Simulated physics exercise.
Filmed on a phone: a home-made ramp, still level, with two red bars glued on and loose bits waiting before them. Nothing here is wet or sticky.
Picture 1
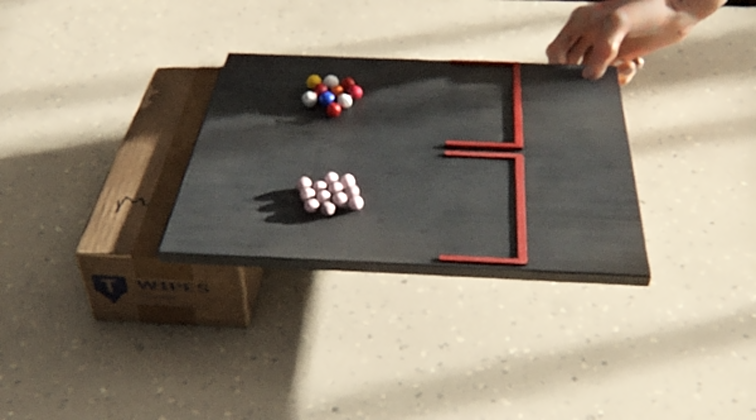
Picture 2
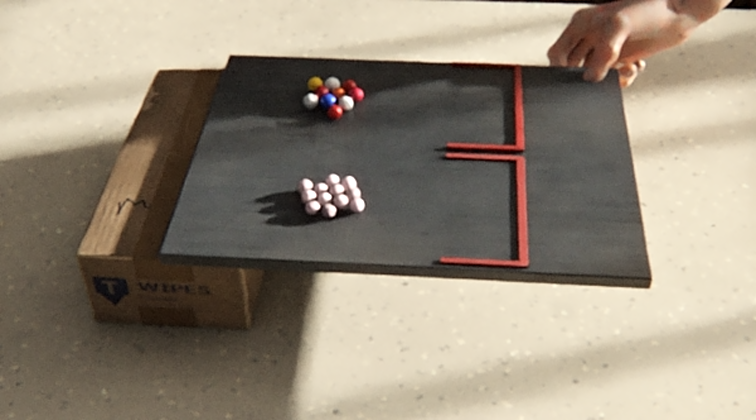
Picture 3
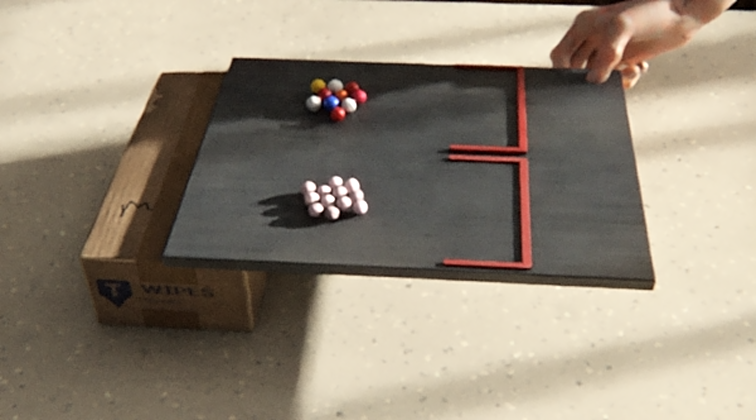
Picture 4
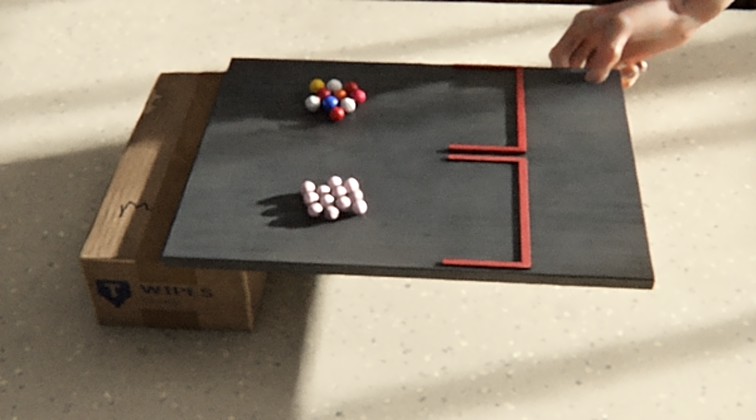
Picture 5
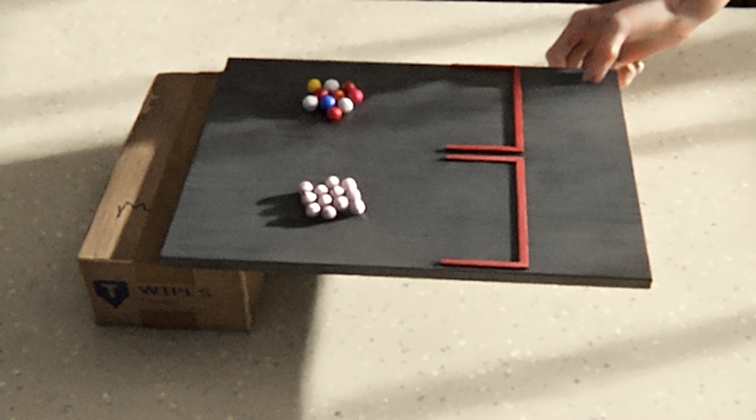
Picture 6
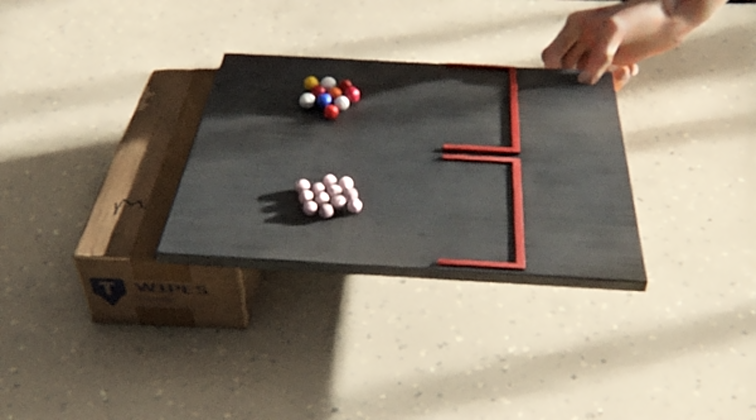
A hand at the right end of a dark board, level and resting on a cardboard box at left, lowers that end very slightly, while a cluster of multicoloured beads and one of pale pink beads stay still beside red bars.
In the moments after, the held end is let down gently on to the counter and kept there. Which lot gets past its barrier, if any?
In the end the near lot passes the strip, and the far lot passes the strip.
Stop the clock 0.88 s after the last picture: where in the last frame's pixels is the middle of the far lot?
Around (542, 155).
Then, 0.47 s after the last picture, board sloping at 10°; near lot on its way down; far lot on its way down.
Then, 0.88 s after the last picture, board resting at 15°; near lot all past its bar; far lot about two thirds past its bar.
Then, 1.23 s after the last picture, board resting at 15°; near lot all past its bar; far lot all past its bar.
By the end, board resting at 15°; near lot all past its bar; far lot all past its bar.
